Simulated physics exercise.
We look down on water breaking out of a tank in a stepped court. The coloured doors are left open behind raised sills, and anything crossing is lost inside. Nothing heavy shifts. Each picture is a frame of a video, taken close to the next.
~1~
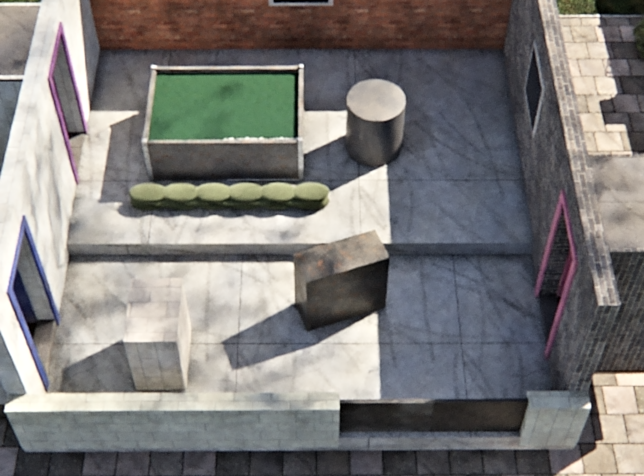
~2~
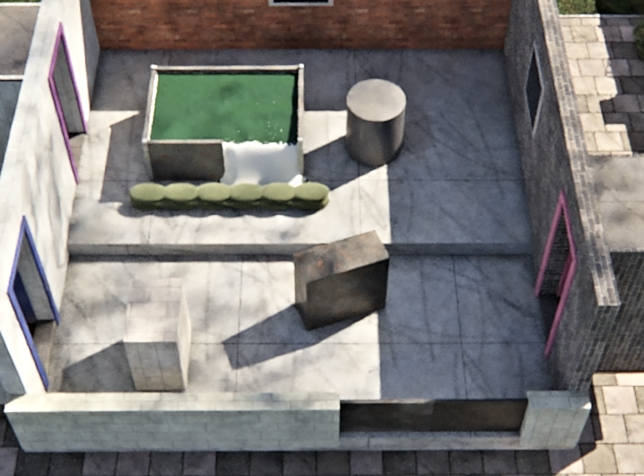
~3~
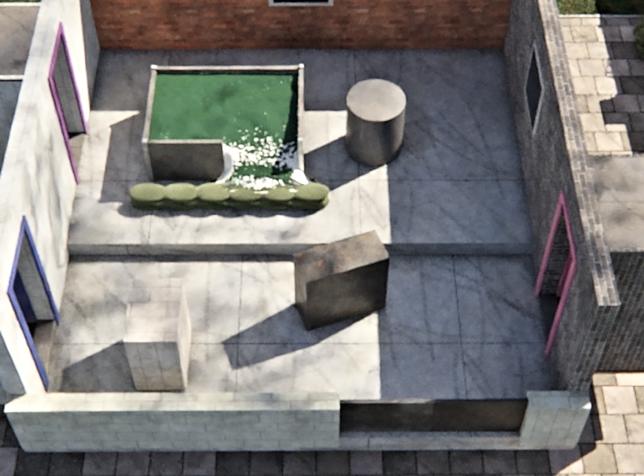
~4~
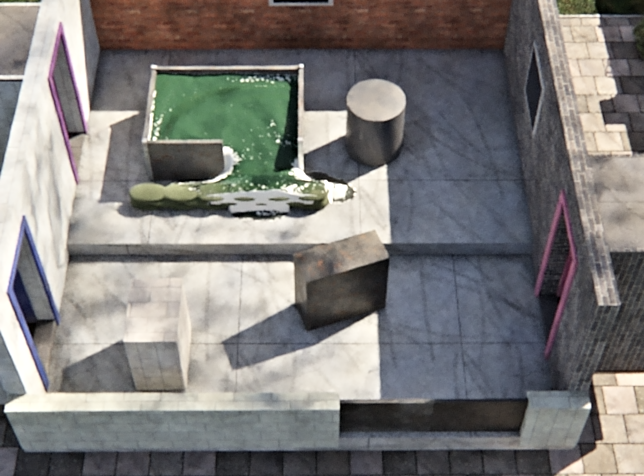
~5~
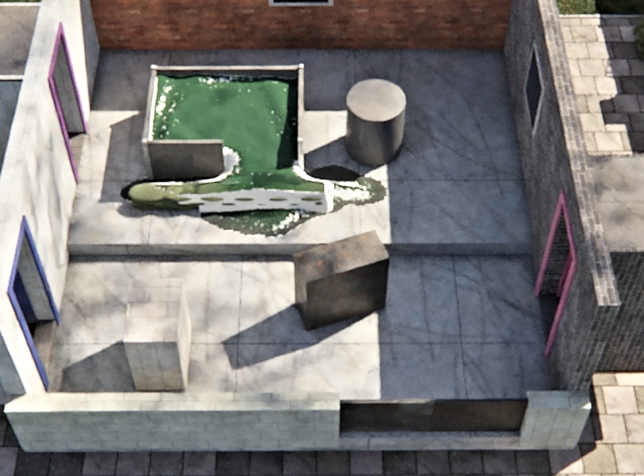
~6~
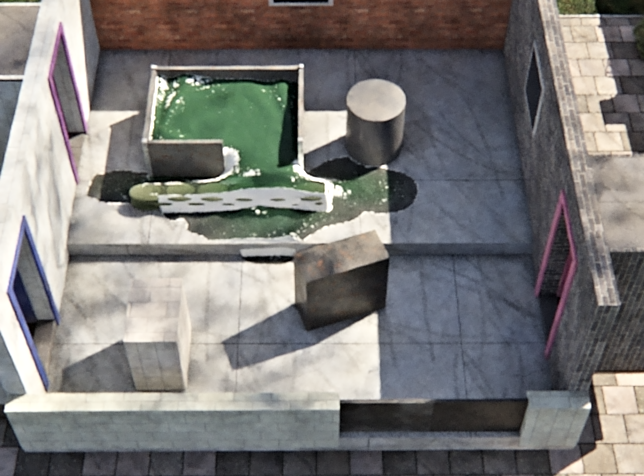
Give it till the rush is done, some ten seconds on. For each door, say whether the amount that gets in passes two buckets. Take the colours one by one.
The pink door will not go over two buckets, the blue door will not go over two buckets, the purple door will be deluged.
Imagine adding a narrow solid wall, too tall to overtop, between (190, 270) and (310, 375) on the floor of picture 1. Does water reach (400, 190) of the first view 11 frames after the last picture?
There: Wet.
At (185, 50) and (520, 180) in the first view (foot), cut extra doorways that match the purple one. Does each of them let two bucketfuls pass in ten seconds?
The first door remains below the limit, while the second runs past the limit.
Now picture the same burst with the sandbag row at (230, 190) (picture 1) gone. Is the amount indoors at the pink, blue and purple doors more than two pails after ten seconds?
Pink: Tops the limit; blue: Remains below; purple: Remains below.
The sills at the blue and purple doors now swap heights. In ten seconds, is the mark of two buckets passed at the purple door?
Note, one by one - purple door comes in low.
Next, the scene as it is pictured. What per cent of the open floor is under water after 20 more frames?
Roughly 55 percent, I reckon.
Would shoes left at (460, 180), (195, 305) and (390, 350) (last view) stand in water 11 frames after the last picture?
First spot soaked, second soaked, third not wet.
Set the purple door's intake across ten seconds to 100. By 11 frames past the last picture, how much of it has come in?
Some 20 per cent.
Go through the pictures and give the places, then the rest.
The open tank at (225, 107) is whole and still, in the first frame.
Water pours out at (262, 166) and has run to (306, 180), in the second frame.
Water pours out at (262, 167) and has run to (322, 193), in the third frame.
The front is at (162, 193), out from the gap at (262, 167), in the fourth frame.
The front is at (125, 193), out from the gap at (262, 166), in the fifth frame.
The front is at (97, 190), out from the gap at (262, 166), in the sixth frame.
A moment on, water covers 30 % of the floor; the pink door not reached, the blue door not reached, the purple door under two buckets in.
Next, water covers 50 % of the floor; the pink door not reached, the blue door not reached, the purple door over two buckets in.
Then, water covers 55 % of the floor; the pink door under two buckets in, the blue door wet at the sill, nothing in, the purple door over two buckets in.
Later, water covers 80 % of the floor; the pink door under two buckets in, the blue door wet at the sill, nothing in, the purple door far over two buckets in.
In the end, water covers 90 % of the floor; the pink door under two buckets in, the blue door wet at the sill, nothing in, the purple door far over two buckets in.
